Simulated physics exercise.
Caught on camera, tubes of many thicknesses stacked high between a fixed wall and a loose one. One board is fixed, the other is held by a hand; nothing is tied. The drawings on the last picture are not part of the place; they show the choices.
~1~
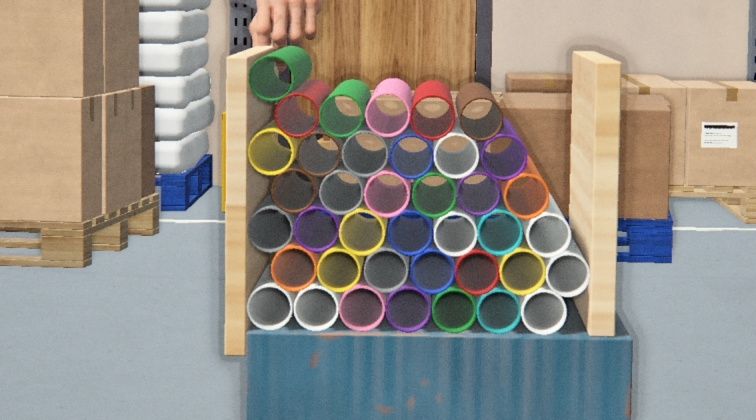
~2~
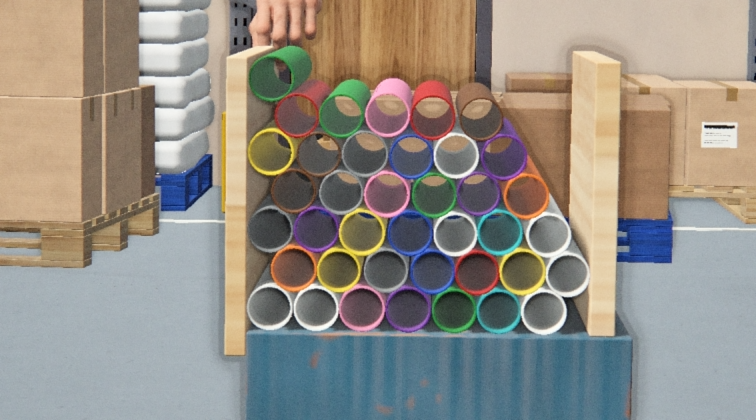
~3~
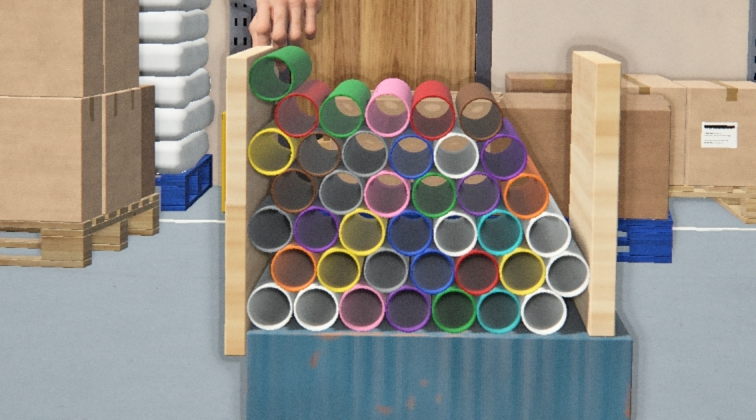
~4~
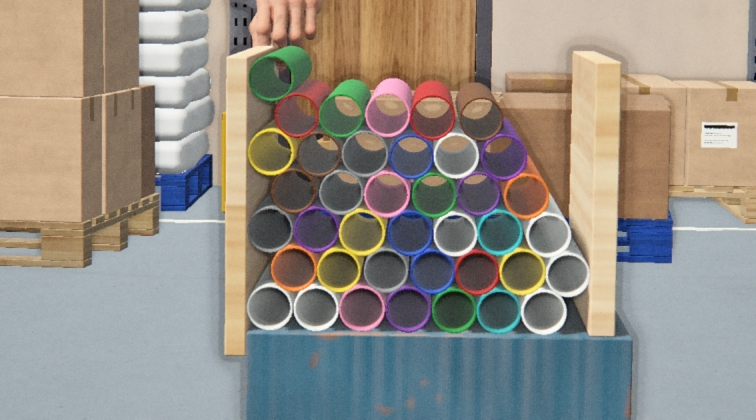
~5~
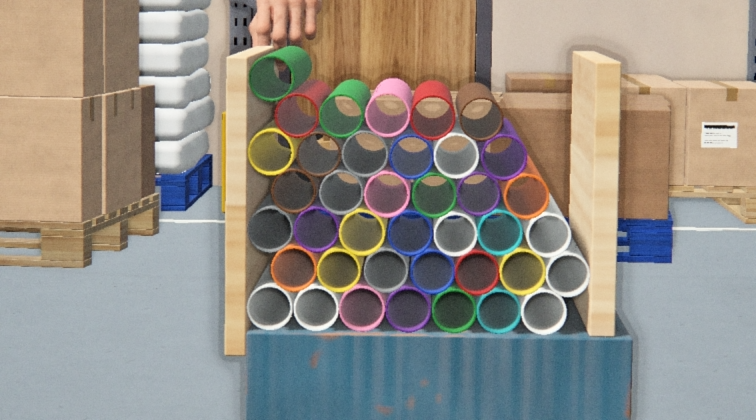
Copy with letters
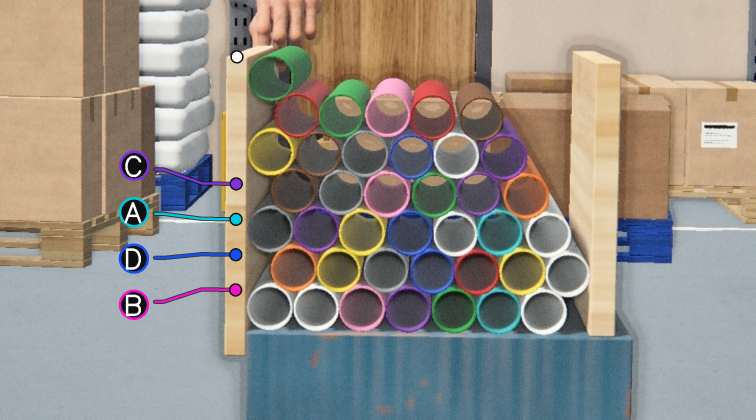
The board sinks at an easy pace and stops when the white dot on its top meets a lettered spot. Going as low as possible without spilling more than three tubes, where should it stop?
Down to D.
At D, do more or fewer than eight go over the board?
Fewer than eight.
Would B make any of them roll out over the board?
Yes, at B.
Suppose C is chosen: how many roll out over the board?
The count is one.
On the copy, A at (236, 220); B at (236, 290); C at (236, 184); D at (236, 254); the white dot at (237, 57).
On D. First, top of the board (248, 144).
Then, top of the board (248, 242).
Finally, top of the board (248, 254), three out over the board.
By contrast, A three out over the board; B more than three out over the board; C one out over the board.
